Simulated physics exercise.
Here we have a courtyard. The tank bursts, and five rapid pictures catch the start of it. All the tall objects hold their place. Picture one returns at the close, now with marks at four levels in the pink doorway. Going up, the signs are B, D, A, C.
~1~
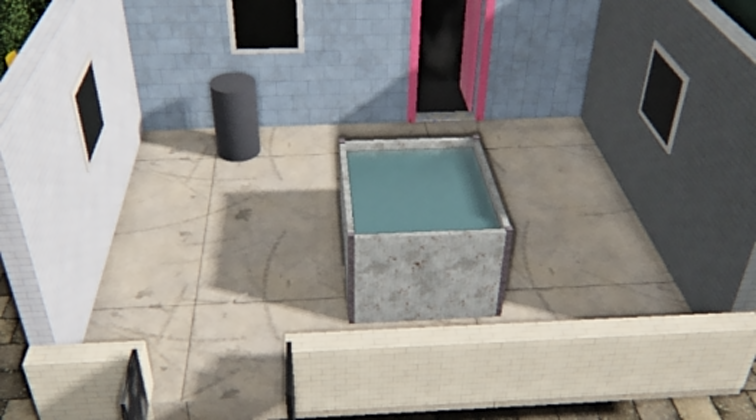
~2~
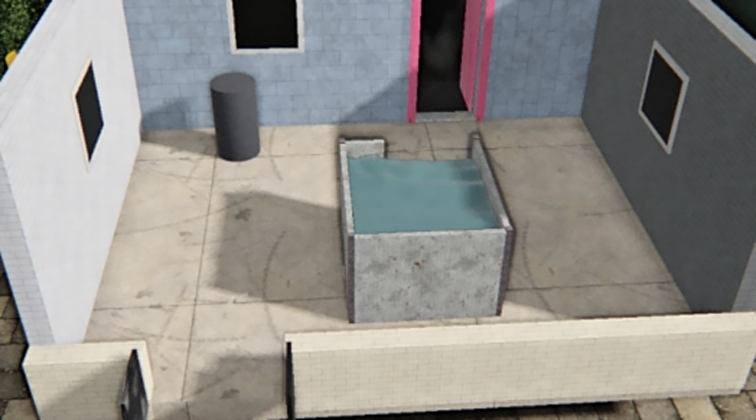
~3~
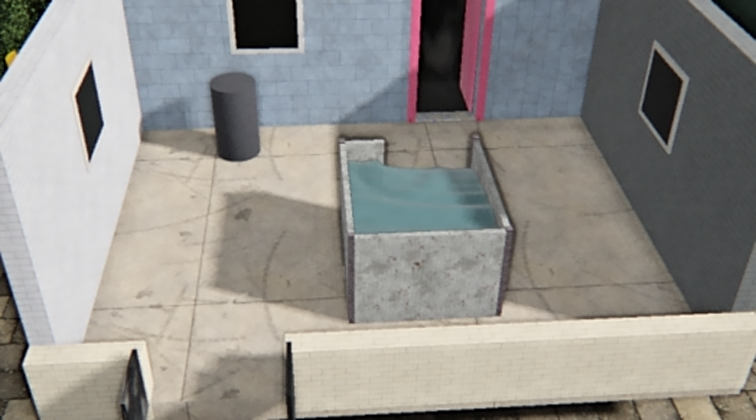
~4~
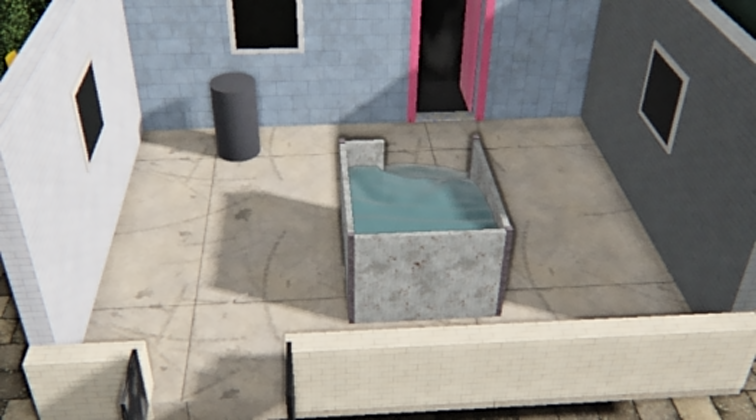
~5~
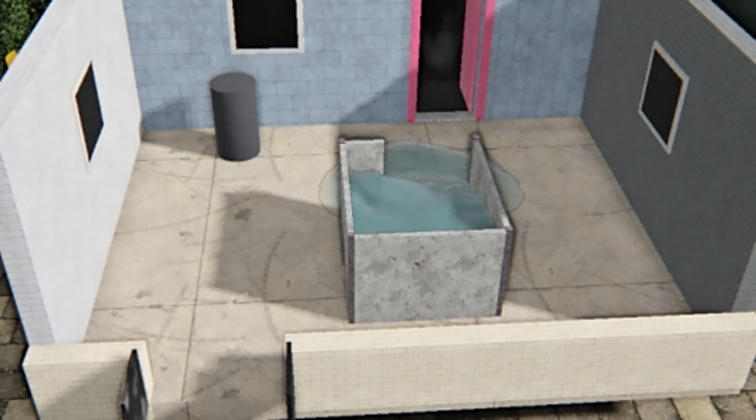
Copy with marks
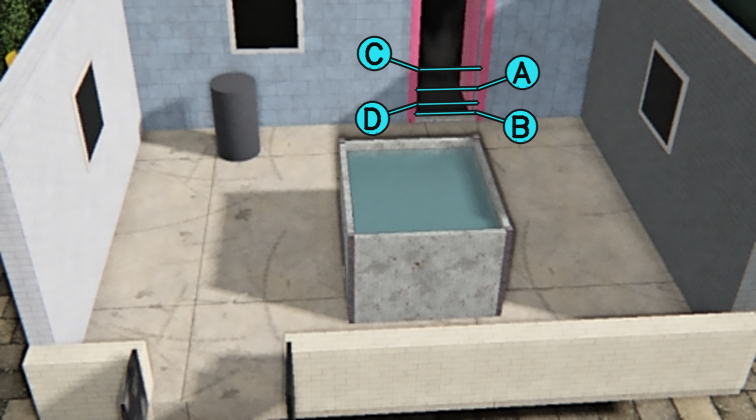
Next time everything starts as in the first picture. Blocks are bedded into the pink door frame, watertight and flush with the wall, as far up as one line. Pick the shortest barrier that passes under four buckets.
A.
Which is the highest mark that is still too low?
D.
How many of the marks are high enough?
Two of them.
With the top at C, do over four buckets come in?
No, not at all.
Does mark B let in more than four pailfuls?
Yes, that goes wrong.
On the marked copy, A at (447, 89); B at (446, 113); C at (449, 68); D at (446, 103); from the bottom up B, D, A, C.
If A is chosen, nothing gets over.
If B is chosen, dozens of bucketfuls pour in.
If C is chosen, nothing gets over.
If D is chosen, about 11 bucketfuls get in.
